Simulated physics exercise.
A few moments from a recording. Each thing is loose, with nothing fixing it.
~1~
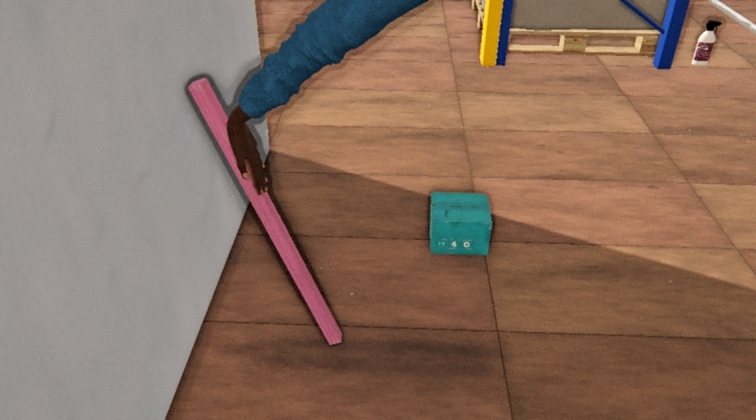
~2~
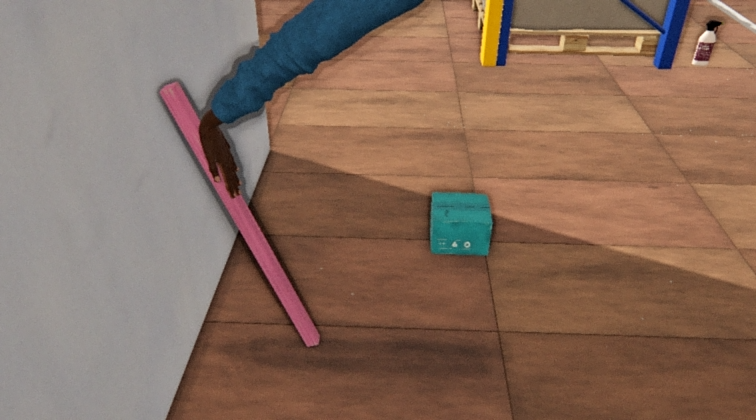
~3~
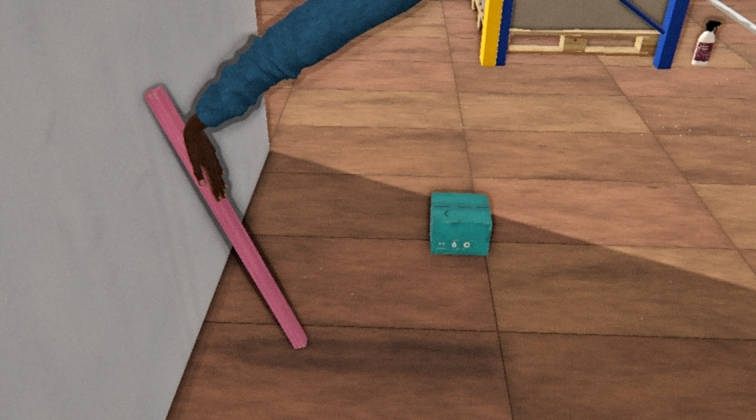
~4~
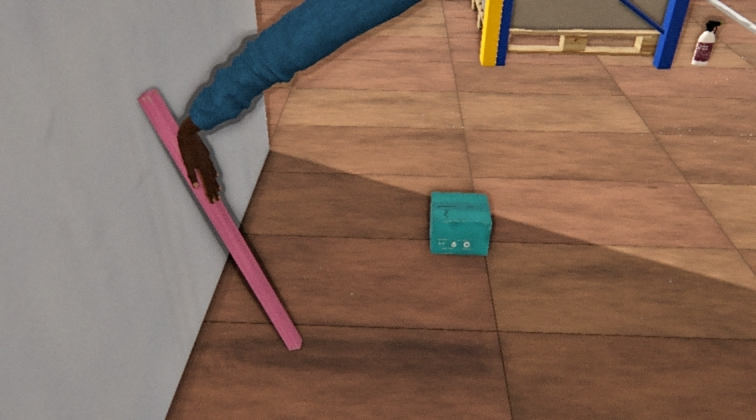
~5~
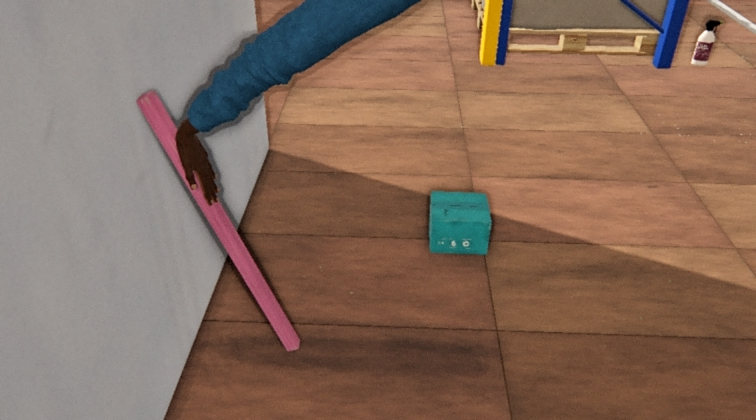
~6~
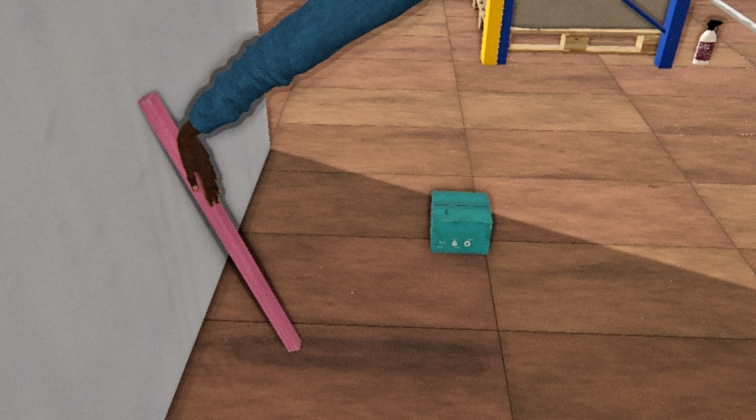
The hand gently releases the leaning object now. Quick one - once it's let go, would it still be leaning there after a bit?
Yes, it stays put.
Then, 0.20 s on from there, no change.
Then, 0.50 s on from there, pink pole resting near (231, 239).
In the end, both unmoved. At the end, from the last picture's camera, pink pole near (231, 239). The pole remains leaning.
